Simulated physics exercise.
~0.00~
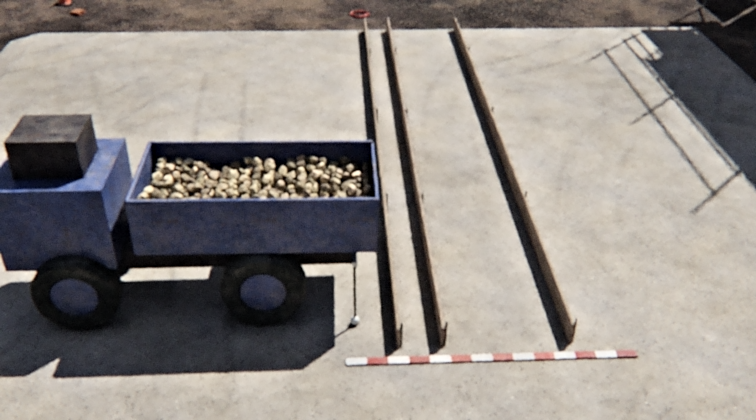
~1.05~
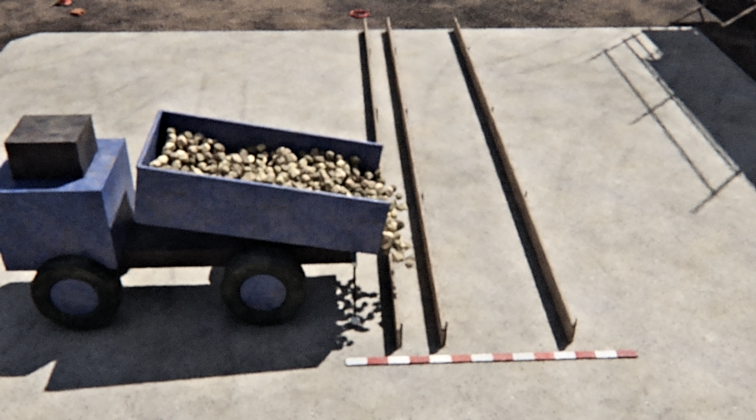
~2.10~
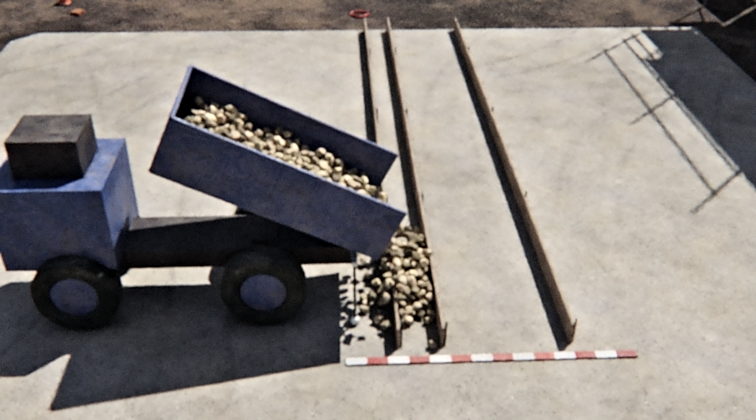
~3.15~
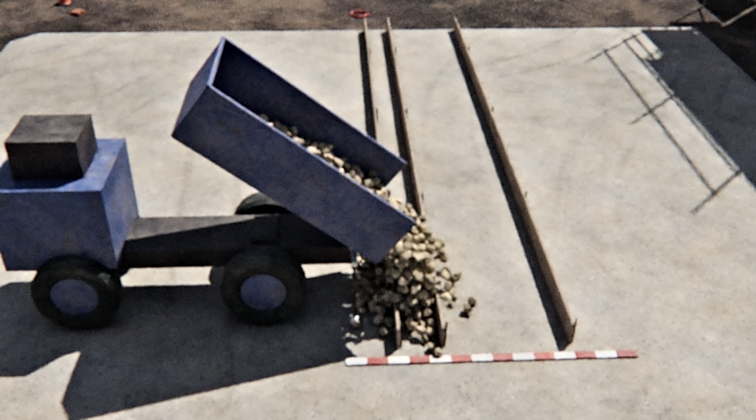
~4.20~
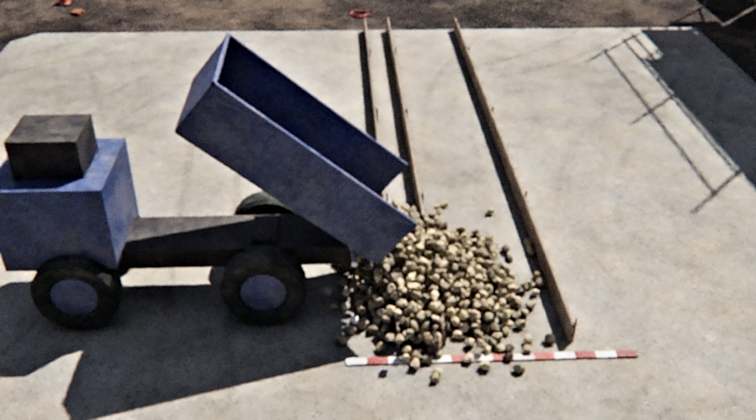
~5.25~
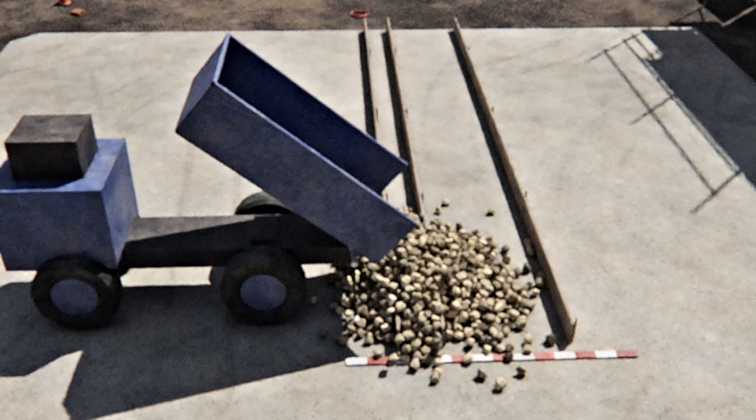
On a sunlit concrete yard, a blue tipper truck raised its loaded body, and pale stones slid out of the right end, spilling over the nearer planks and spreading toward the farthest one, until the tilted body was empty beside a wide heap.
